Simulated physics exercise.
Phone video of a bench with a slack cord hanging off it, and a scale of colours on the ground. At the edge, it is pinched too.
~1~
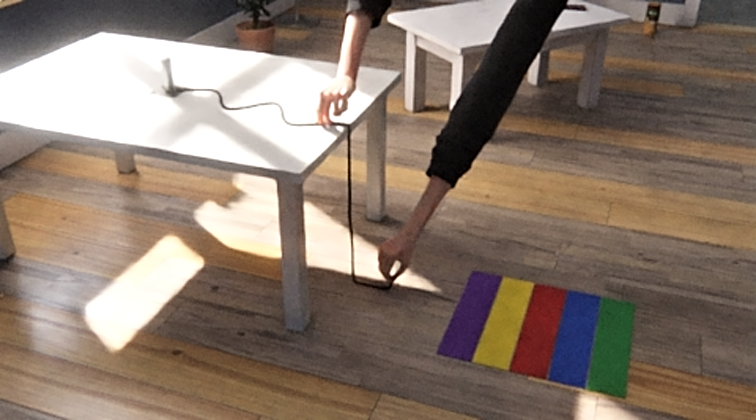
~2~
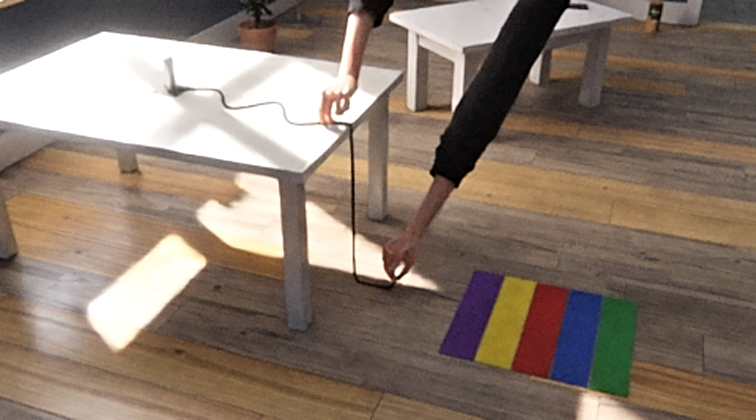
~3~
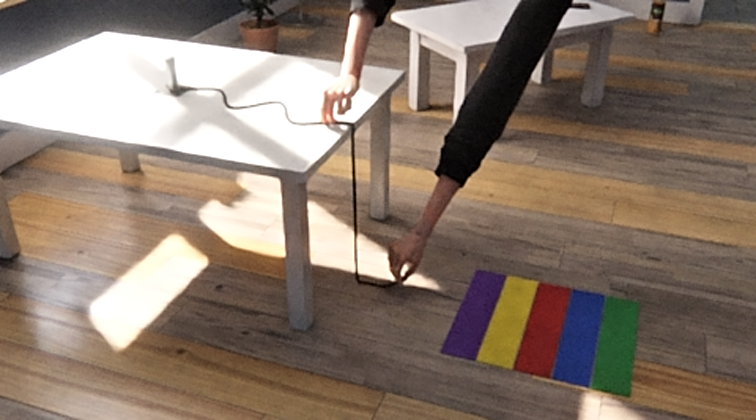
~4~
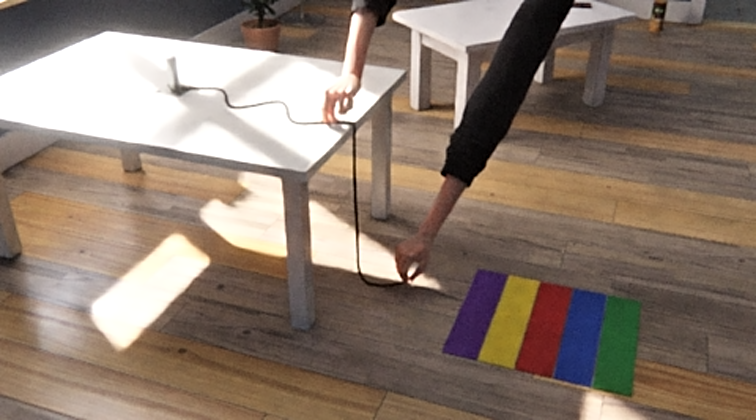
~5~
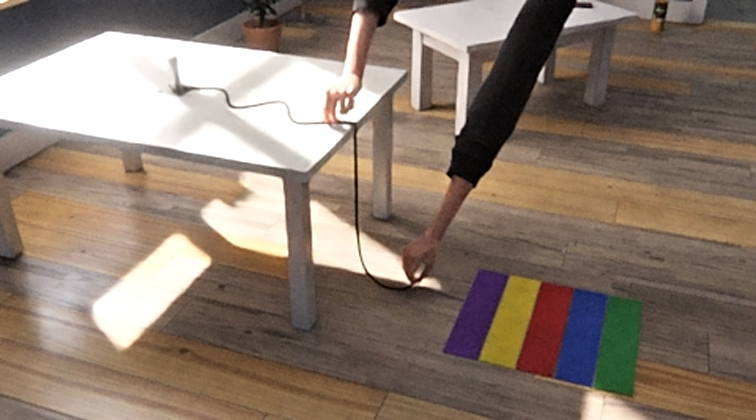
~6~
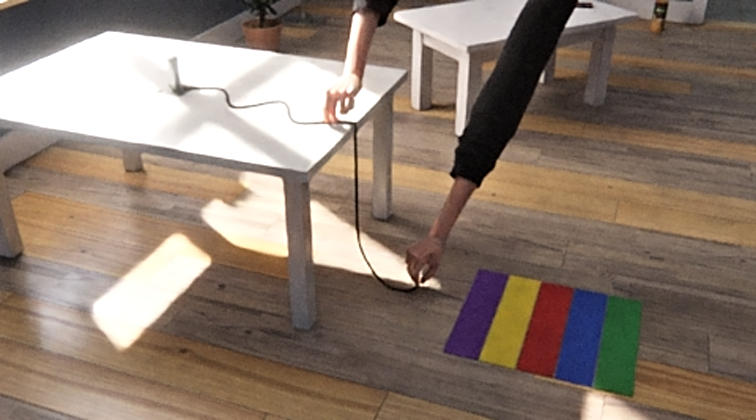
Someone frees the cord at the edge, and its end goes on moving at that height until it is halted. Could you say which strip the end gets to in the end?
It gets to the blue strip.
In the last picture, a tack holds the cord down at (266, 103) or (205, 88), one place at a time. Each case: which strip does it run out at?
With the first choice you'd get red, with the second blue.
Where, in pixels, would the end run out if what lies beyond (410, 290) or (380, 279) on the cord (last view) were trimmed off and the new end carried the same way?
About (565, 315), then (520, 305).
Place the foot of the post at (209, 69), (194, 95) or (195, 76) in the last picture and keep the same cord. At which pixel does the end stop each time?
(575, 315), (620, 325) and (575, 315), roughly.
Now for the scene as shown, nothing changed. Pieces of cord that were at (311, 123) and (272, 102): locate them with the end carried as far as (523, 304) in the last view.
Well, the first one sits at (360, 139), and the second one sits at (297, 110).
Soon after, end near (523, 304); over yellow.
After that, end near (563, 313); over red.
At the stop, end near (586, 318); over blue. It gets as far as the blue strip.
